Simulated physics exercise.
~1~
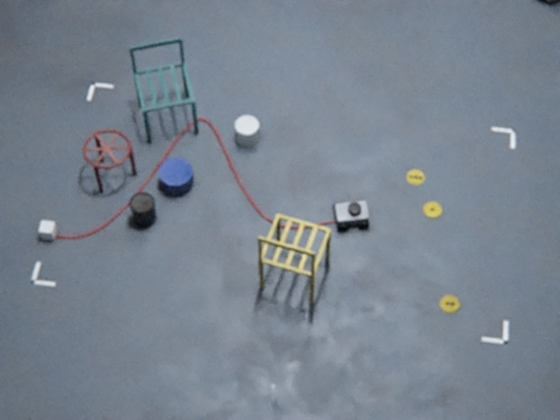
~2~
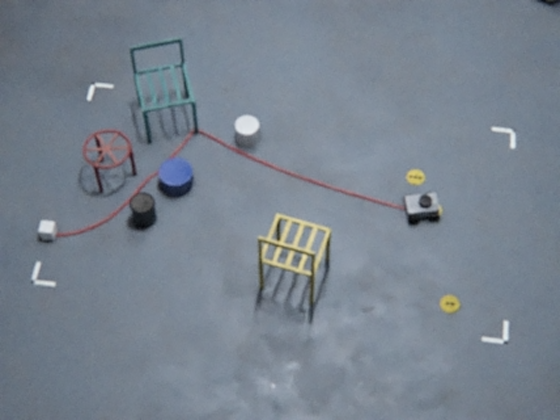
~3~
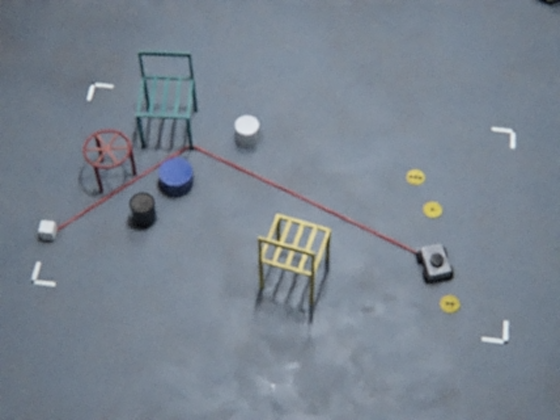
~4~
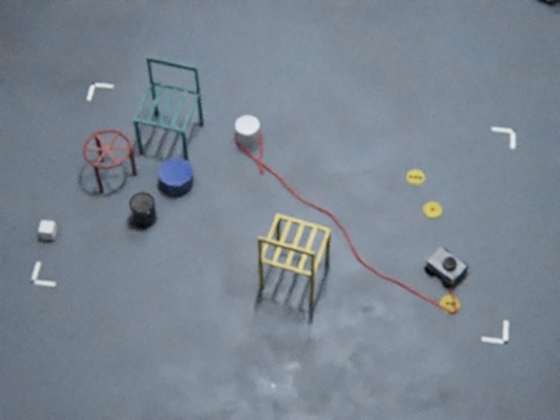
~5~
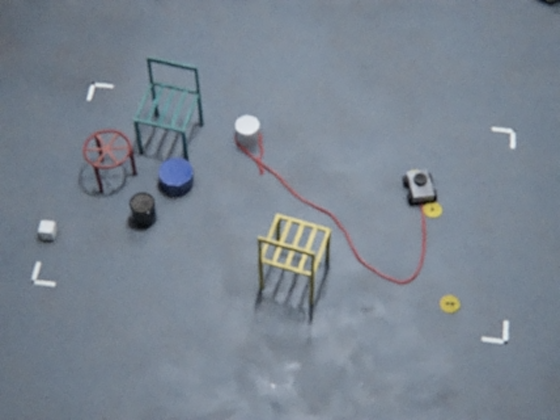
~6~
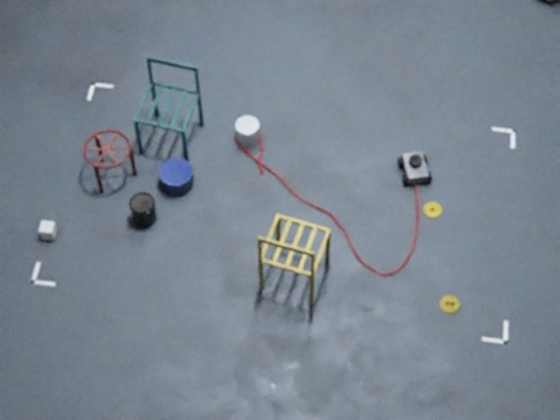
A teal chair on a grey floor was tugged slightly out of place by a red cord trailing from a small cart driving among yellow dots, then the cord came loose from a white block, and the cart rolled back up, dragging it.
